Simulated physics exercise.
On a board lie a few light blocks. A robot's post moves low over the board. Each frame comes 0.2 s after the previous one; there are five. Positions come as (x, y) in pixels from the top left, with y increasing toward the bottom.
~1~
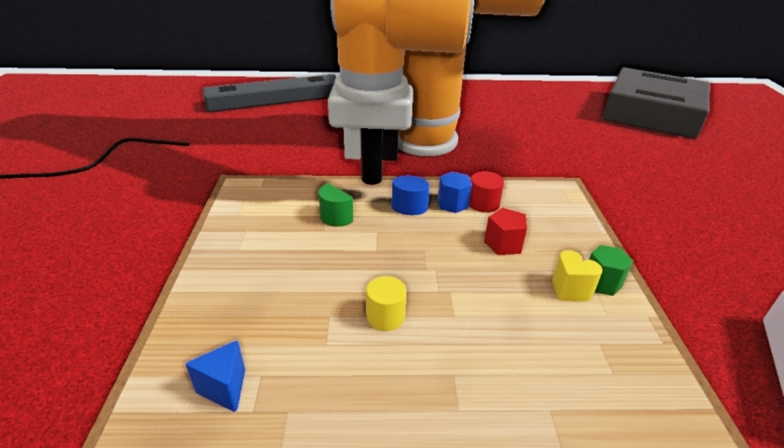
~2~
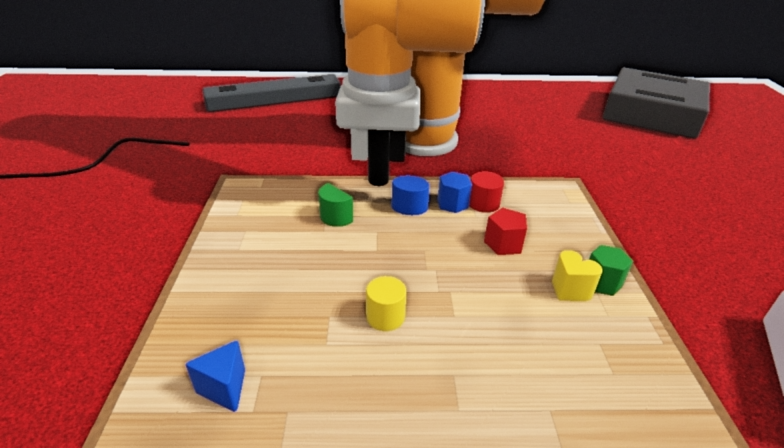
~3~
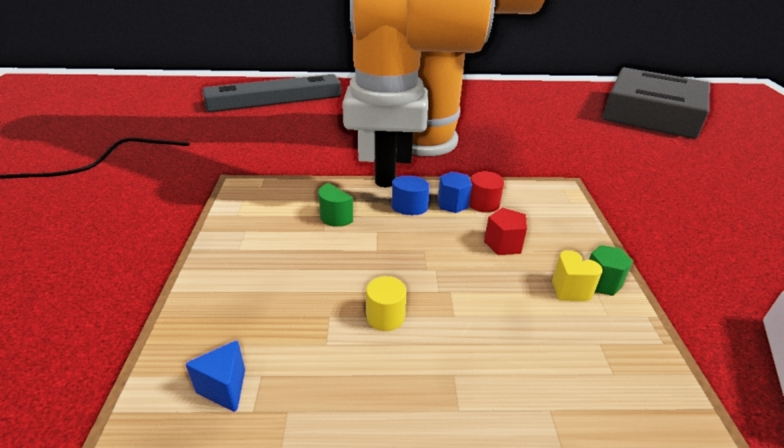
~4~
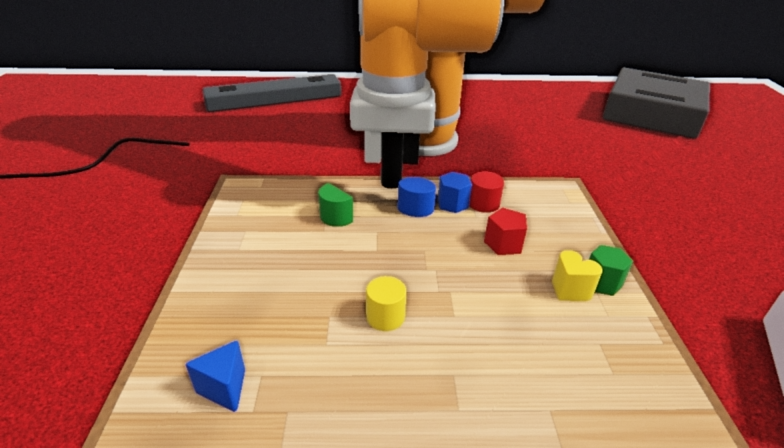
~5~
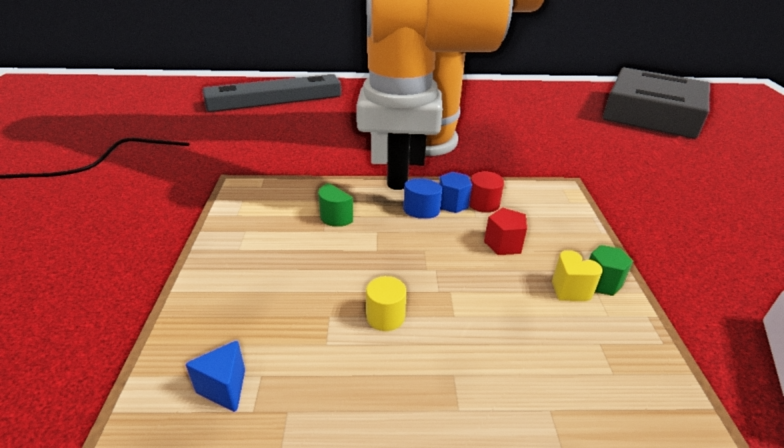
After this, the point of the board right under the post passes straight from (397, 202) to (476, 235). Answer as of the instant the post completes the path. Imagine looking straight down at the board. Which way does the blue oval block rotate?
Looking down: Clockwise.
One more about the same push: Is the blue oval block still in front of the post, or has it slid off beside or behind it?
I predict the post still has it in front.
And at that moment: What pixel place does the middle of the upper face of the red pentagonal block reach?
Around pixel (540, 231).
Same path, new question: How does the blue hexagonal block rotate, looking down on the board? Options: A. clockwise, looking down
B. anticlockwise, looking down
Correct choice: B.
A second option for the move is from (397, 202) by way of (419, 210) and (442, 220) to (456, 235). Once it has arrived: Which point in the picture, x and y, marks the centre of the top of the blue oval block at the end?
Its top face will be centred at roughly (487, 222).
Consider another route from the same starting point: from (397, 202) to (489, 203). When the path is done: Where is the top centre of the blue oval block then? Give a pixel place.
It comes to (442, 194).
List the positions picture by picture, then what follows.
The first picture shows post's lower end (372, 180); blue oval block (411, 183); blue hexagonal block (456, 180); red circular block (488, 179); red pentagonal block (509, 219).
The second picture shows post (379, 181); blocks still.
The third picture shows post (385, 183); blocks still.
The fourth picture shows post (391, 184); blue oval block (417, 184).
The fifth picture shows post (397, 185); blue oval block (423, 186); blue hexagonal block (456, 180); red circular block (488, 179); red pentagonal block (509, 219).
What follows on the original path. One third of the way, post (424, 196); blue oval block (450, 198); blue hexagonal block (461, 183), turned 40° anticlockwise; red circular block (492, 178).
Two thirds of the way, post (450, 206); blue oval block (477, 210), turned 15° clockwise; blue hexagonal block (461, 183), turned 40° anticlockwise; red circular block (492, 178); red pentagonal block (514, 221).
At the end, post (478, 218); blue oval block (502, 226), turned 40° clockwise; blue hexagonal block (461, 183), turned 40° anticlockwise; red circular block (492, 178); red pentagonal block (540, 231), turned 50° anticlockwise.
